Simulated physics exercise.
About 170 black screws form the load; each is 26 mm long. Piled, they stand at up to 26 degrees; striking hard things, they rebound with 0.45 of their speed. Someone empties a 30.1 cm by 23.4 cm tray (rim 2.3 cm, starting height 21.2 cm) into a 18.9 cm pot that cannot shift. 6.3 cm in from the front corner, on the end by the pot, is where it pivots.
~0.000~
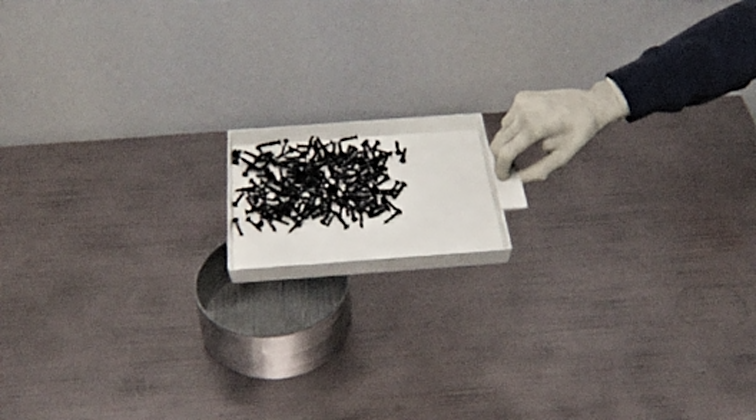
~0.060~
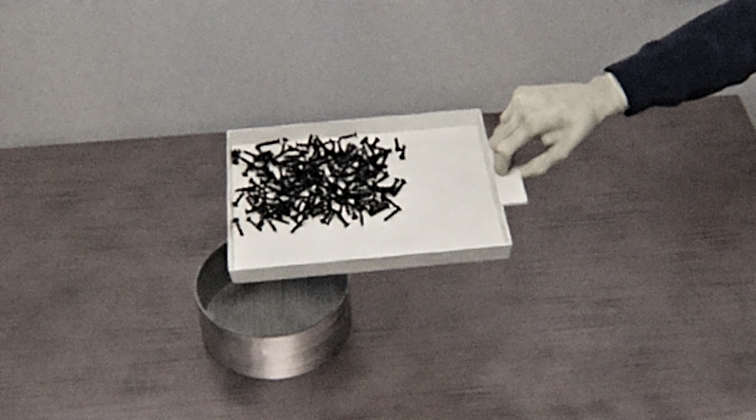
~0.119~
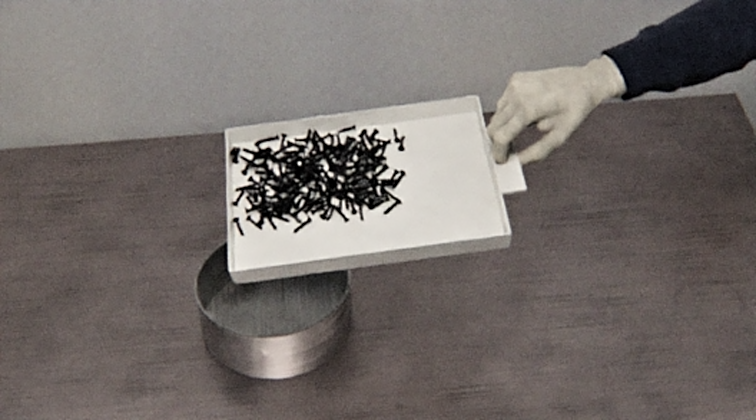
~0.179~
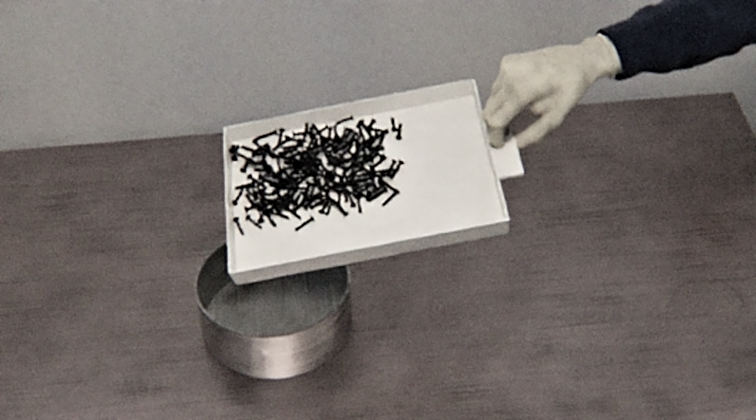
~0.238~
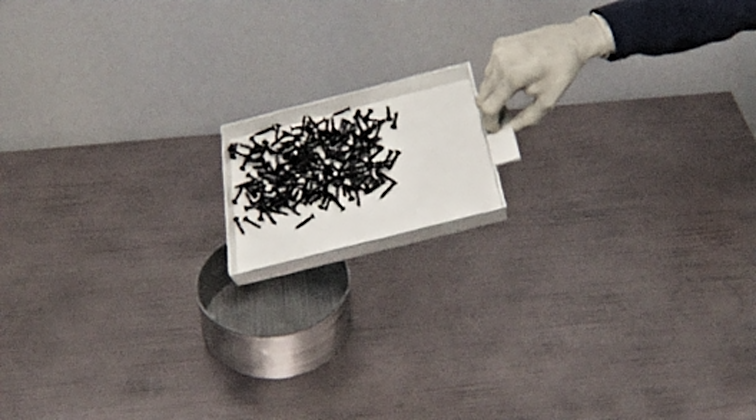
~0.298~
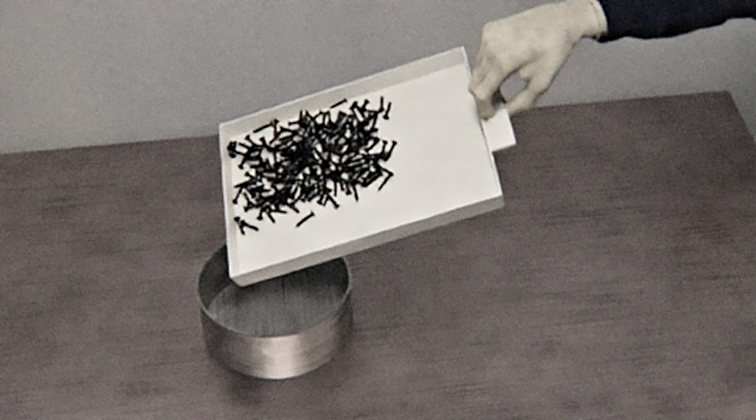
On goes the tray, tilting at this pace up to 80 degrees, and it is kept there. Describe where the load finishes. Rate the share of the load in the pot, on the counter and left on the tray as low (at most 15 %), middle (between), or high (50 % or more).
Pot - low, counter - high, tray - middle.
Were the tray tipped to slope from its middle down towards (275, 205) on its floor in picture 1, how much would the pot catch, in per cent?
That comes to around 20 per cent.
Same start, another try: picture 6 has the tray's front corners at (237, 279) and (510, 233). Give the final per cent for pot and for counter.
Final per cent - pot 0, counter 85.
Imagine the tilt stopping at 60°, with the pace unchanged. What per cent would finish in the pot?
I'd put it at close to 0 per cent.
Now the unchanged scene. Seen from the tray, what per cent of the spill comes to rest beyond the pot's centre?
Some 100 per cent of the spill lies beyond the centre.
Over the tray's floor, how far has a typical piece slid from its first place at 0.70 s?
It has moved some 7 cm from its start.
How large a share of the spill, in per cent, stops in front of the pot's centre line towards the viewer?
Roughly 90 percent of the spill.
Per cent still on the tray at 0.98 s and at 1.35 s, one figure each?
About 90, 55.
After 0.70 s, tilt 47 degrees; the tray holds 100 %, the pot 0 %.
After 0.98 s, tilt 68 degrees; the tray holds 90 %, the pot 0 %.
Then, at 1.35 s, tilt 80 degrees; the tray holds 55 %, the pot 0 %.
By 2.9 s all is still; pot 5 %, counter 70 %, tray 25 %.
